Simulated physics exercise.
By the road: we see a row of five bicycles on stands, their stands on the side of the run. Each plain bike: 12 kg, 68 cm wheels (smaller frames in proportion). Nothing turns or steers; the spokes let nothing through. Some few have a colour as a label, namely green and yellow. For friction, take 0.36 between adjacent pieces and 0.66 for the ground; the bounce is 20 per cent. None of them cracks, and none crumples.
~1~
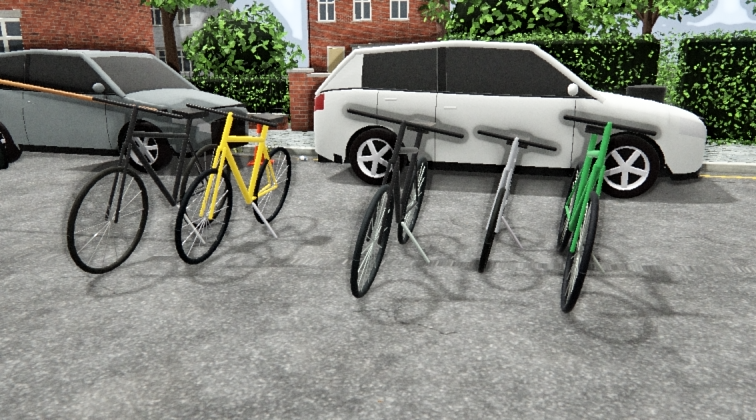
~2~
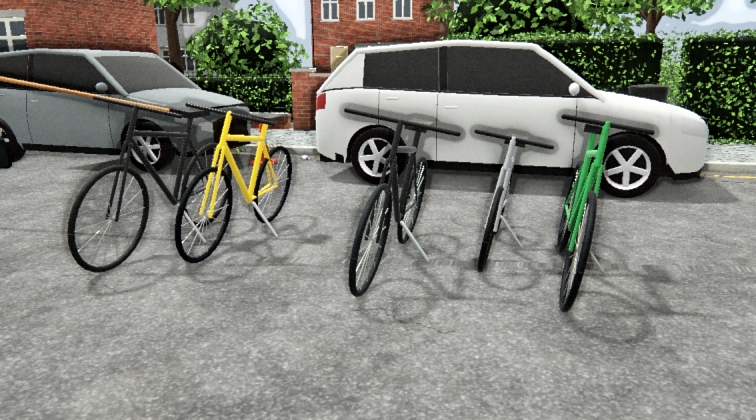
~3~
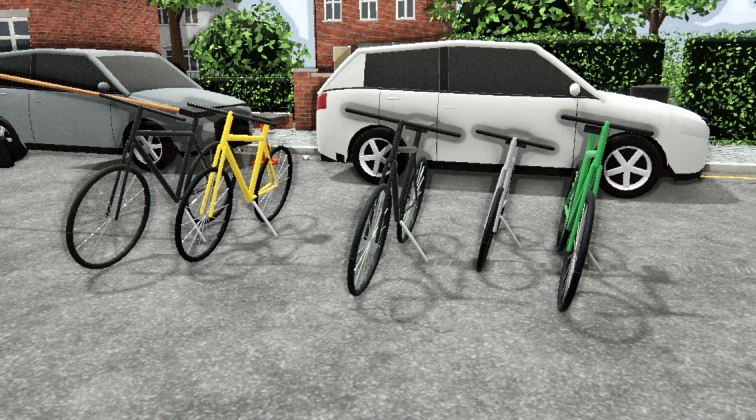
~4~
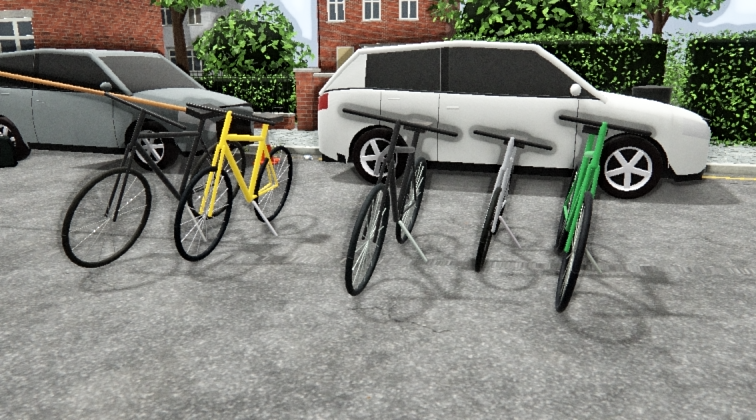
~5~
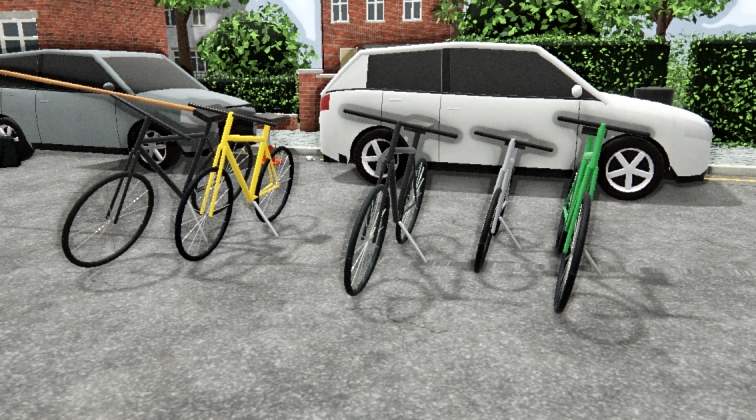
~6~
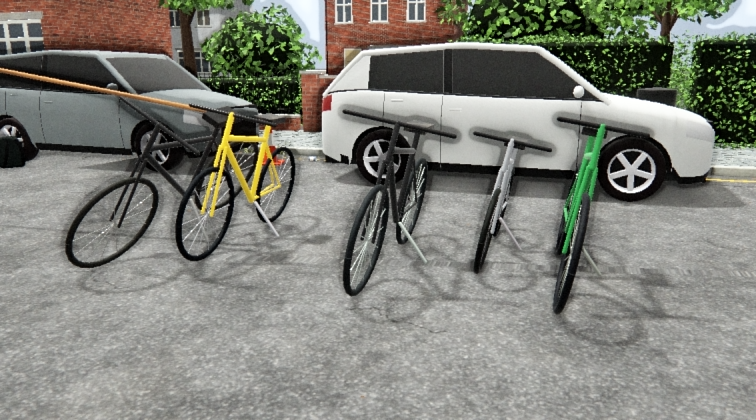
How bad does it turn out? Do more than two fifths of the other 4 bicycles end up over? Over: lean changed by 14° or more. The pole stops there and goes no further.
No.
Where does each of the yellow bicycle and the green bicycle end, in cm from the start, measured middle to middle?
Yellow ends up 60 cm away; green ends up 0 cm away.
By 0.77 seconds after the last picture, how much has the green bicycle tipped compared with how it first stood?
I'd estimate close to 0°.
Then, 0.27 s later than the last frame, none of the 4 other bicycles over, 1 disturbed; yellow bicycle tilted 7°.
Then, 0.57 s later than the last frame, 1 of the 4 other bicycles over; yellow bicycle tilted 30°.
Then, 0.77 s later than the last frame, 1 of the 4 other bicycles over; yellow bicycle tilted 66°.
Then, 1.29 s later than the last frame, 1 of the 4 other bicycles over; yellow bicycle tilted 73°.
When it is over, 1 of the 4 other bicycles over; yellow bicycle tilted 73°; green bicycle unmoved. That is 25 per cent. Three left standing. In pixels of the last frame, middles, yellow bicycle near (314, 210), green bicycle near (581, 199).
